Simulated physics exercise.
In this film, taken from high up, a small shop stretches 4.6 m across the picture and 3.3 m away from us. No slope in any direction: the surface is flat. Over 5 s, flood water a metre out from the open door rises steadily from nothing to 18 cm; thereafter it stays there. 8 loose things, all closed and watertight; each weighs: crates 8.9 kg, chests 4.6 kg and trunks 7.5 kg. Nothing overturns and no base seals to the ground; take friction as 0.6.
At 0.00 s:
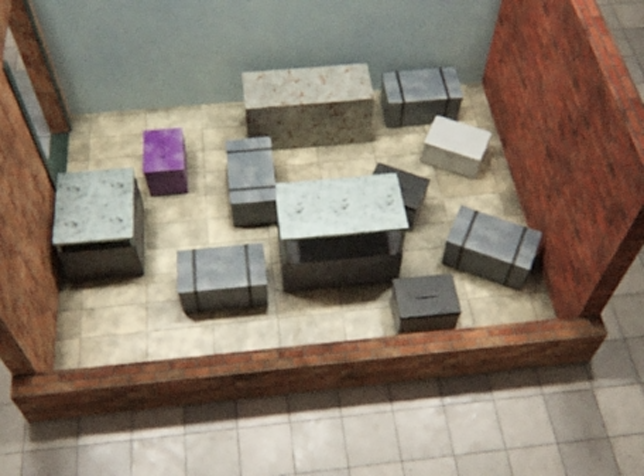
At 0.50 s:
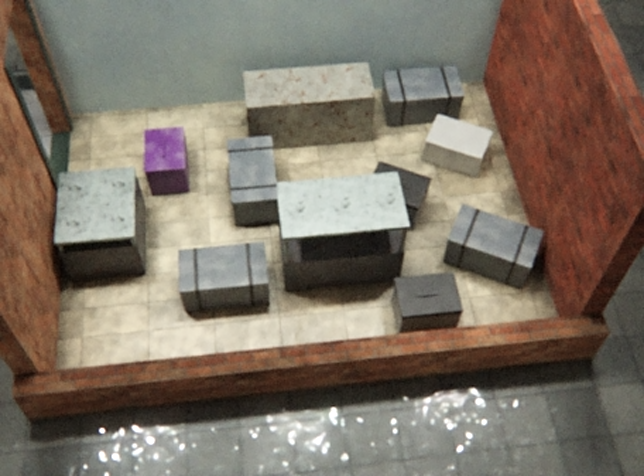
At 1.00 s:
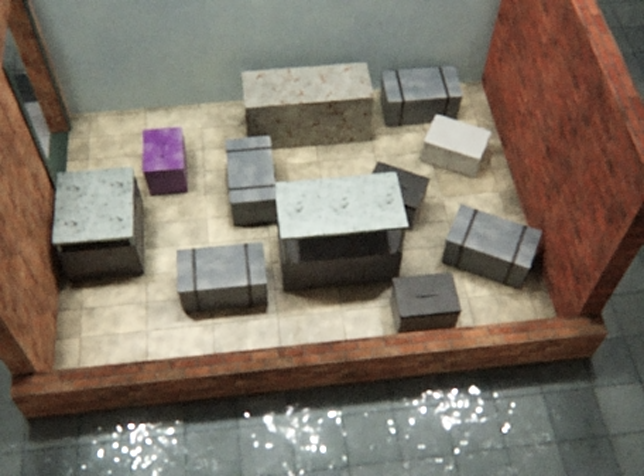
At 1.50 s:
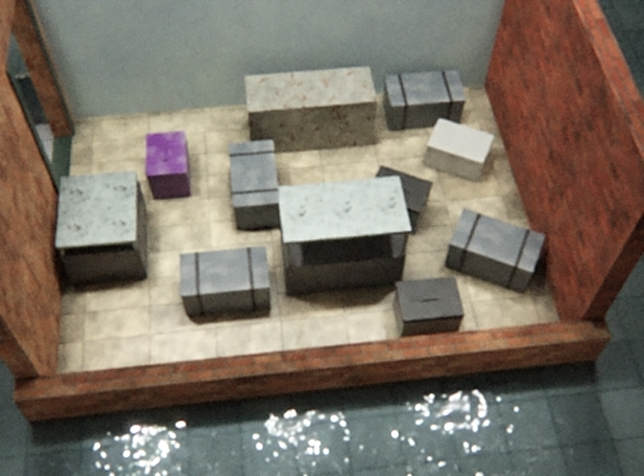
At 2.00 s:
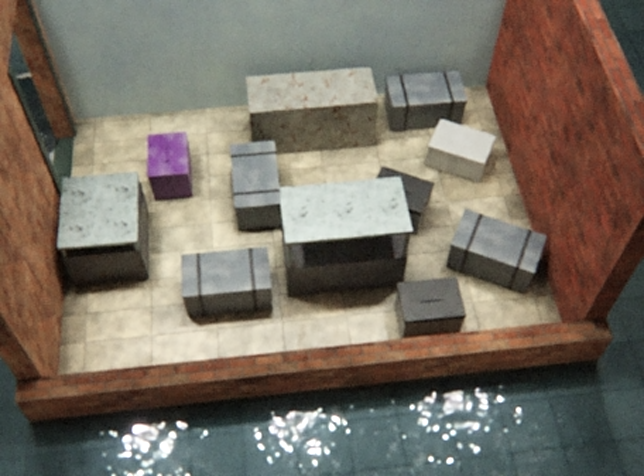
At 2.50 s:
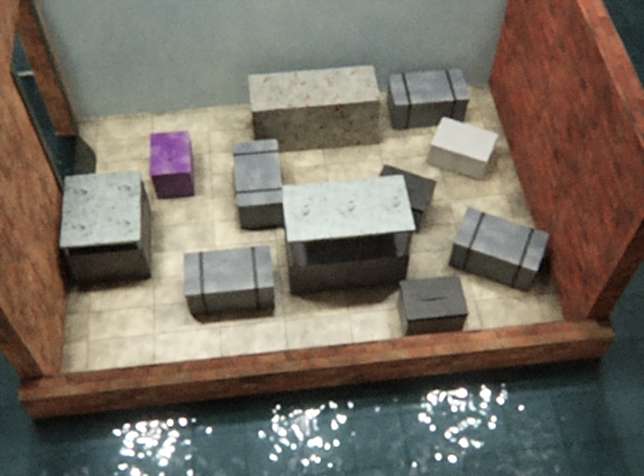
Water spreading and darkening over the paved floor outside a small brick-walled shop, while the chests and trunks inside stay still.
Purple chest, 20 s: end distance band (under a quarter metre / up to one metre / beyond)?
Beyond one metre.
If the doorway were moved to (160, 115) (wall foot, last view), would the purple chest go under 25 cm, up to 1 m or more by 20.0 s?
The purple chest drifts well away.
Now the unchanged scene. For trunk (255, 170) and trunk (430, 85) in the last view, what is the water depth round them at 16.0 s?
11 and 11 cm.
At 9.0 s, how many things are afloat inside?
Then: 5.
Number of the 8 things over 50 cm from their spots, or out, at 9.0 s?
The number by then is 3.
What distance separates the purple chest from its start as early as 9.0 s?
About 200 cm out of place.
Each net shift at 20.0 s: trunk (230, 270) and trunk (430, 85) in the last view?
In turn: 80 cm, 30 cm.
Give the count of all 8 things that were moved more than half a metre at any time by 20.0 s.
Counting them up, I find 7.
After 4.0 s the purple chest is near (186, 151), 0.2 m from its start, aground; 0 afloat.
After 9.0 s the purple chest is near (385, 140), 2.2 m from its start, afloat; 5 afloat.
After 16.0 s the purple chest is near (419, 160), 2.5 m from its start, afloat; 8 afloat.
After 20.0 s the purple chest is near (406, 120), 2.4 m from its start, afloat; 8 afloat.
